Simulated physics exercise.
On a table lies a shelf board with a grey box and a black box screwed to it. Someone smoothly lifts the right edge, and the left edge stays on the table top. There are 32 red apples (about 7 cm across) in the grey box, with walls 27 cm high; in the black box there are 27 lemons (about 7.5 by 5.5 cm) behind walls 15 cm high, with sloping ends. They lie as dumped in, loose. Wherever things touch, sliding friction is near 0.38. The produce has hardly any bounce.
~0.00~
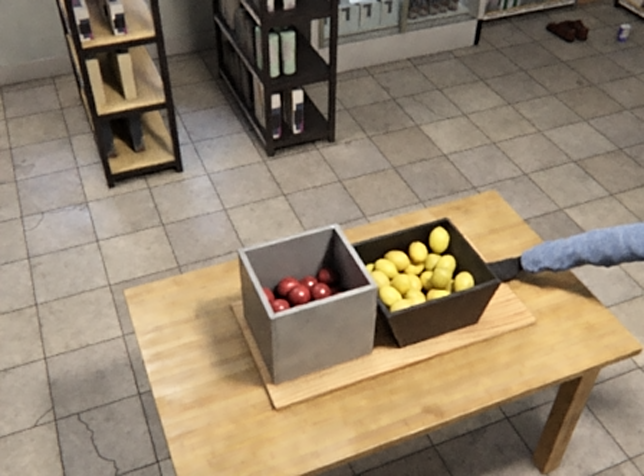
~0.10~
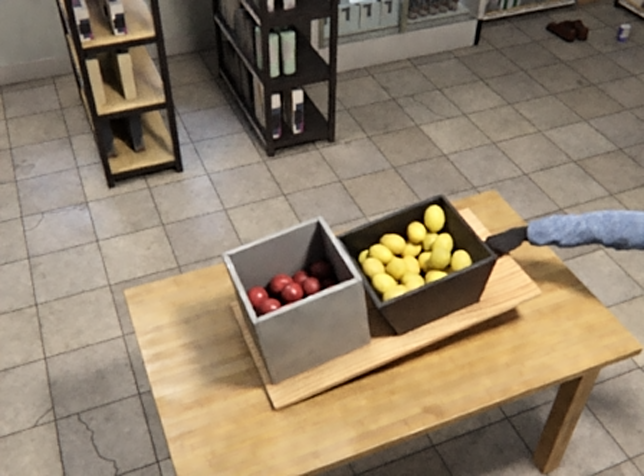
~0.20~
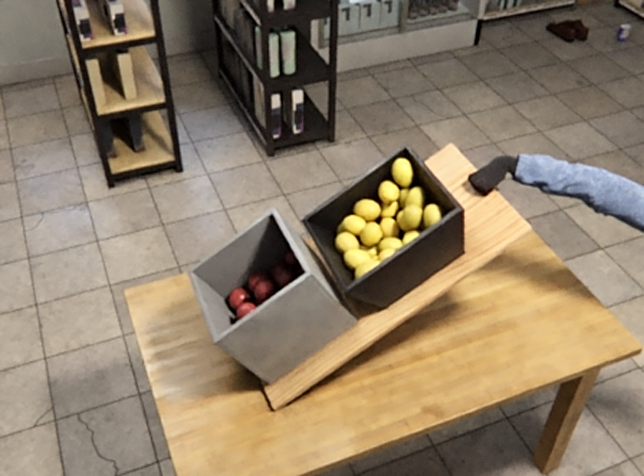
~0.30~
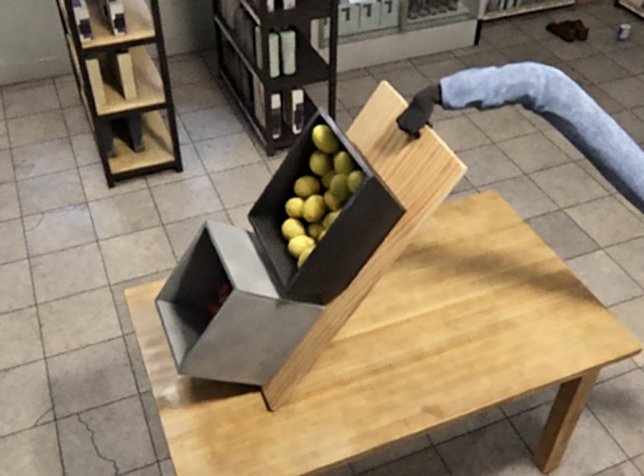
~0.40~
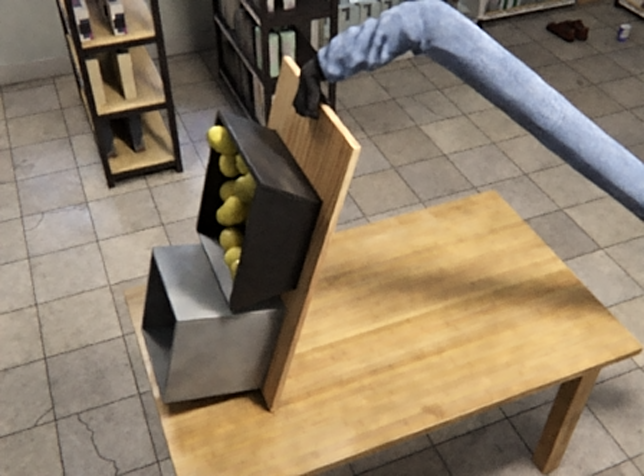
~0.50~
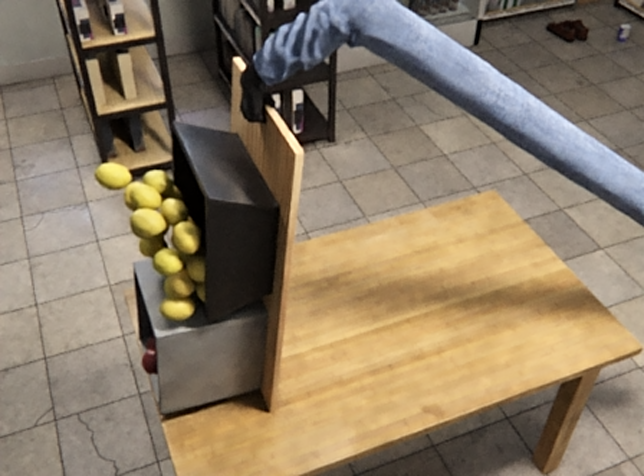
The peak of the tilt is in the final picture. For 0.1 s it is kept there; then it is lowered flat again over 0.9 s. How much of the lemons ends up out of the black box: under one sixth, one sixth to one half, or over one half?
Escapees: The majority.
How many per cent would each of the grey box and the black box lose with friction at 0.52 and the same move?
That would cost the grey box 30 and the black box 100 per cent of the load.
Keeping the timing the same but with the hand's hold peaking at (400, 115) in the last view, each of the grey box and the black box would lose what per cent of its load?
In that case grey box sheds 0 percent of its load and black box sheds 30 percent.
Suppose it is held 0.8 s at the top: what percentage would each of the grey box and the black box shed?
With that change, grey box sheds 40 percent and black box sheds 100 percent.
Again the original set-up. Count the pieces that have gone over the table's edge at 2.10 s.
I'd estimate some 35 at that moment.
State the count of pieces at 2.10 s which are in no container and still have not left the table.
I'd say close to 0 in all.
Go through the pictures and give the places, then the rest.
In the first frame (we follow the rim corner now nearest the camera), black box at (391, 314); grey box at (275, 315); tilt 0°; nothing out yet.
Black box at (381, 304); grey box at (258, 320); tilt 9°, in the second frame.
Black box at (347, 289); grey box at (218, 338); tilt 30°, in the third frame.
Black box at (287, 288); grey box at (180, 370); tilt 54°, in the fourth frame.
Black box at (229, 306); grey box at (163, 398); tilt 75°, in the fifth frame.
Black box at (206, 318); grey box at (160, 410); tilt 84°; 18 out, the lowest lemon at (177, 307), in the sixth frame.
After 0.76 s, tilt 77°; 11 of 32 out of the grey box and 27 of 27 out of the black box.
After 1.08 s, tilt 38°; 11 of 32 out of the grey box and 27 of 27 out of the black box.
After 1.53 s, tilt 0°; 11 of 32 out of the grey box and 27 of 27 out of the black box.
Outcome (at 2.10 s), 11 of 32 out of the grey box and 27 of 27 out of the black box. Asked share, 27 of 27, 100 per cent.
